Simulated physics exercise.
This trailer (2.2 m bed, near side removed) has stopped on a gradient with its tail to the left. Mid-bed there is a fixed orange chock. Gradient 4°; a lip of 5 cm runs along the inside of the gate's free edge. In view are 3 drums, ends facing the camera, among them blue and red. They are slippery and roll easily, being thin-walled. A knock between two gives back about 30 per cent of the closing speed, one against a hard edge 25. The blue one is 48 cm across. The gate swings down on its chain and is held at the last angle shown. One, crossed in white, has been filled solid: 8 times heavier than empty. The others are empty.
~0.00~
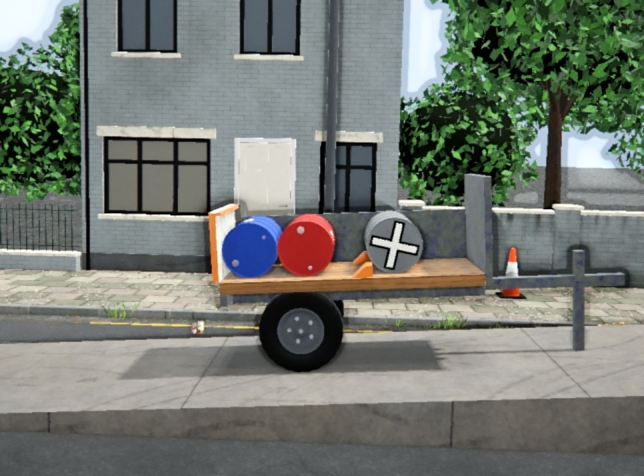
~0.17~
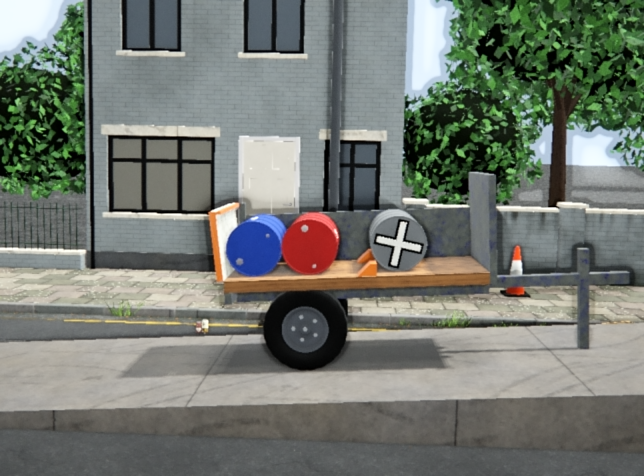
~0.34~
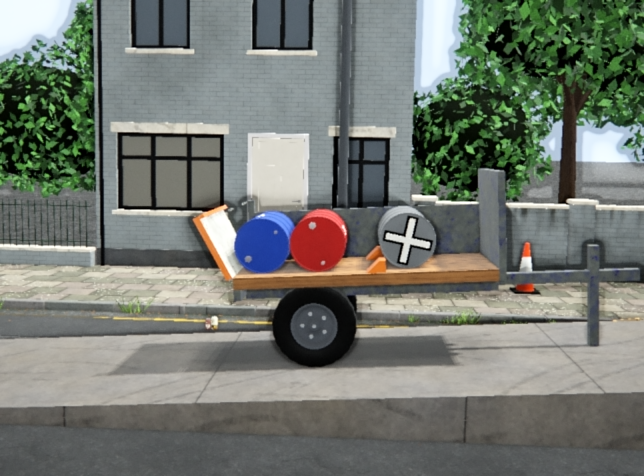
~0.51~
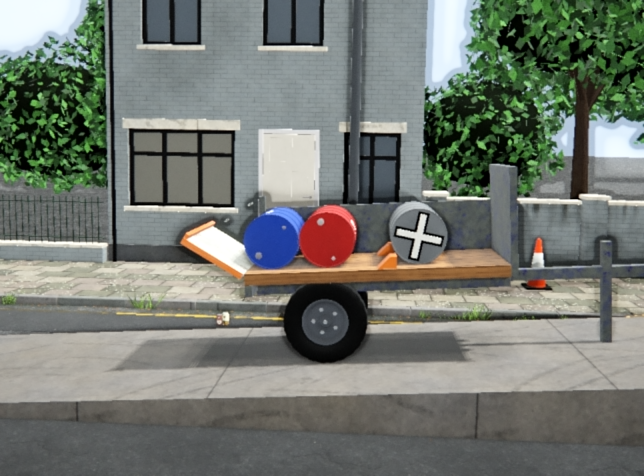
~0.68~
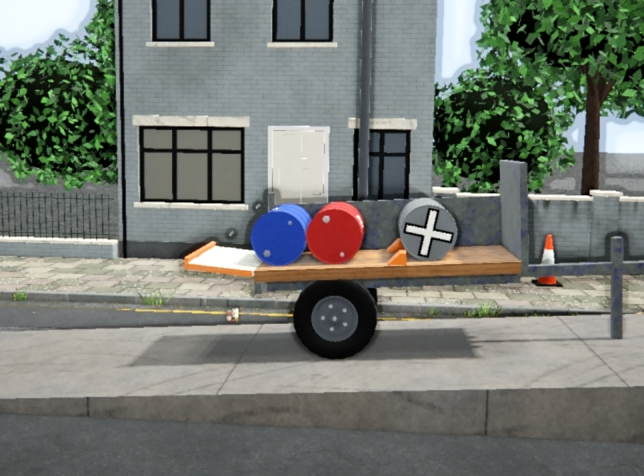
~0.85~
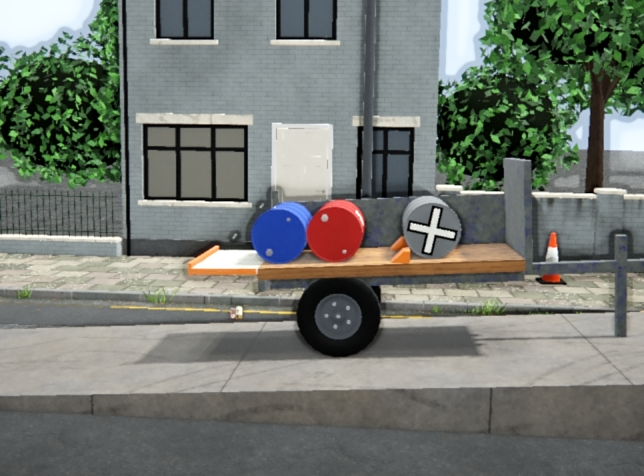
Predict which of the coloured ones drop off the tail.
The blue drum is held, the red stays with the vehicle.
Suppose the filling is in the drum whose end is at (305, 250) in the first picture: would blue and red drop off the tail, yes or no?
Then blue yes, red no.
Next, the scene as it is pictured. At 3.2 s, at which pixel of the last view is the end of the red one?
Near (266, 237).
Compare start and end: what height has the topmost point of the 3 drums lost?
About 0 cm.
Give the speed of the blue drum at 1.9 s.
Near 0.4 m/s.
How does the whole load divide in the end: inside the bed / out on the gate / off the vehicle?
In that order: 2, 1, 0.
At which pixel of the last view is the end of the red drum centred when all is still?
Around (267, 237).
By 1.9 s, blue is on the gate, 15 cm past the hinge, rolling left; red is on the bed, 35 cm short of the hinge, rolling left; 0 gone off the back.
By 3.2 s, blue is on the gate, 40 cm past the hinge, rolling right; red is on the bed, 5 cm short of the hinge, rolling right; 0 gone off the back.
Finally (4.7 s), blue is on the gate, 40 cm past the hinge; red is on the bed, 5 cm short of the hinge; 0 gone off the back.
